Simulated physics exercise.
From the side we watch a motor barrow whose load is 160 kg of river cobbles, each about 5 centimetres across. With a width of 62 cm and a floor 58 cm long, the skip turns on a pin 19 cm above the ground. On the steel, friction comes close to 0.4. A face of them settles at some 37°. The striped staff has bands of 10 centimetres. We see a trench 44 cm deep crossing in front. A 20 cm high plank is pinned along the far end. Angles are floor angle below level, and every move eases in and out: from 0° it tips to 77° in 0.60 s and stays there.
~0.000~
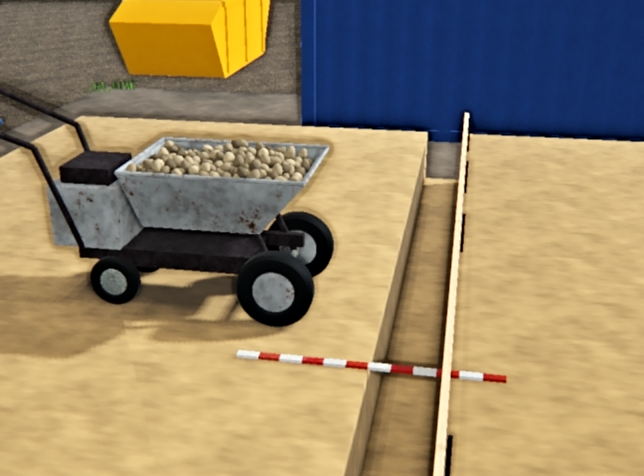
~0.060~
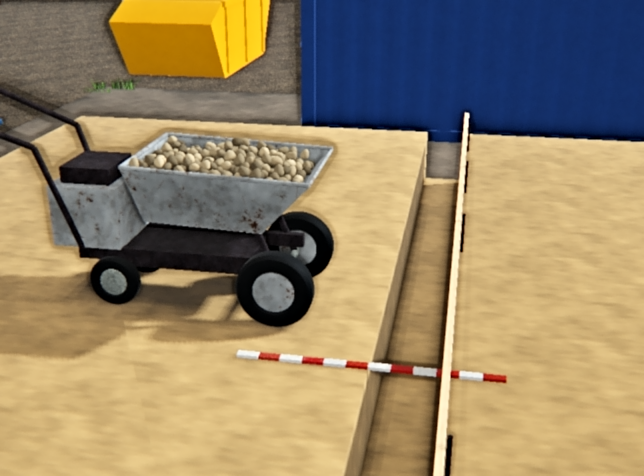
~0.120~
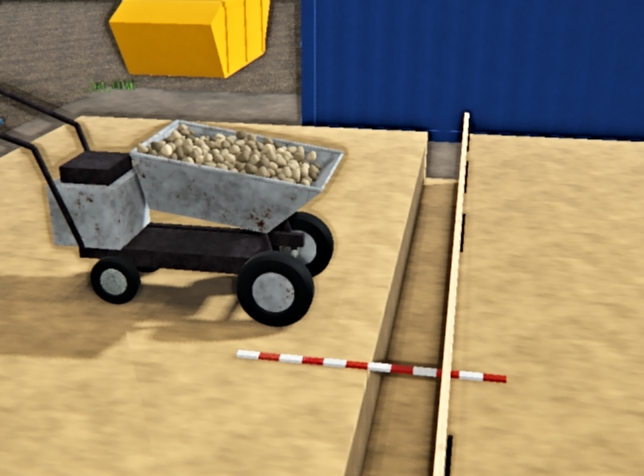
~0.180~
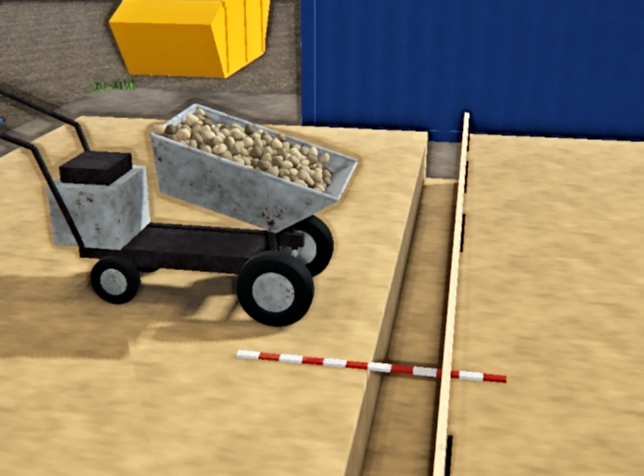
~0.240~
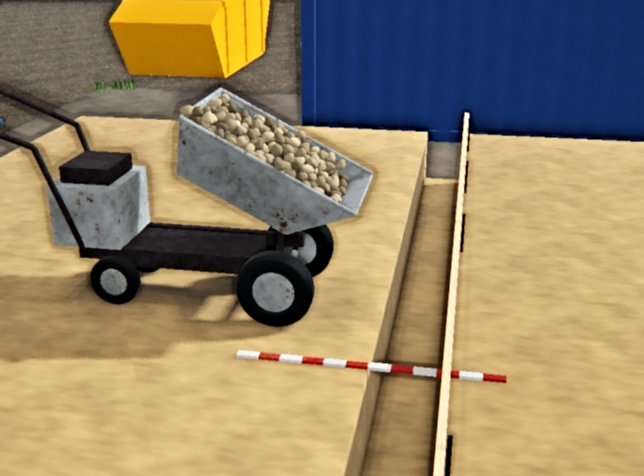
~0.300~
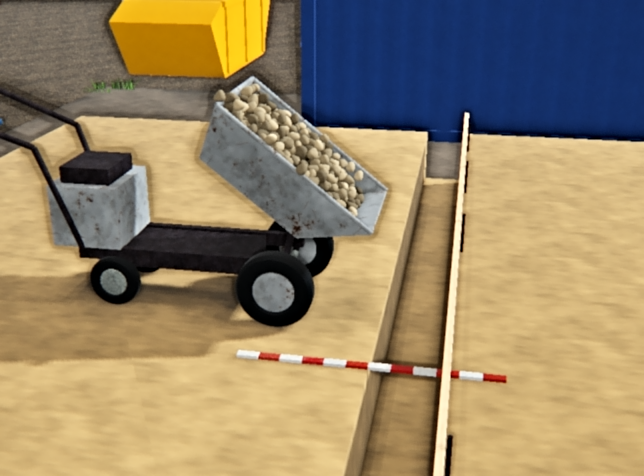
On sandy ground beside a narrow trench, a motor barrow's grey skip full of cobbles steadily tilting up towards the right.
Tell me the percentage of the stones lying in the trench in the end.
Close to 65 %.
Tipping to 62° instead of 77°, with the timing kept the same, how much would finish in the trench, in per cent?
Trench share: Approx. 65%.
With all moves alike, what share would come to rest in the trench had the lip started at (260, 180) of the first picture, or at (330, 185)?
90 %, then 40 %.
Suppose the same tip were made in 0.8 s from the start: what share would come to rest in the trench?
It'd be some 85 per cent.
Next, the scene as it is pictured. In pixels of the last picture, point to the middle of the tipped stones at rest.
Roughly at pixel (432, 364).
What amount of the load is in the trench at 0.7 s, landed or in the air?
Something like 40 in a hundred.
After 0.4 s the floor is at 65°; 100 % in the skip; the foremost stones are at (395, 241).
After 0.7 s the floor is at 77°; 42 % in the skip, 38 % in the trench, 21 % past the trench; the foremost stones are at (497, 272).
After 1.0 s the floor is at 77°; 0 % in the skip, 65 % in the trench, 35 % past the trench; the foremost stones are past the picture's edge.
After 3.0 s the floor is at 77°; 0 % in the skip, 65 % in the trench, 35 % past the trench; the foremost stones are past the picture's edge.
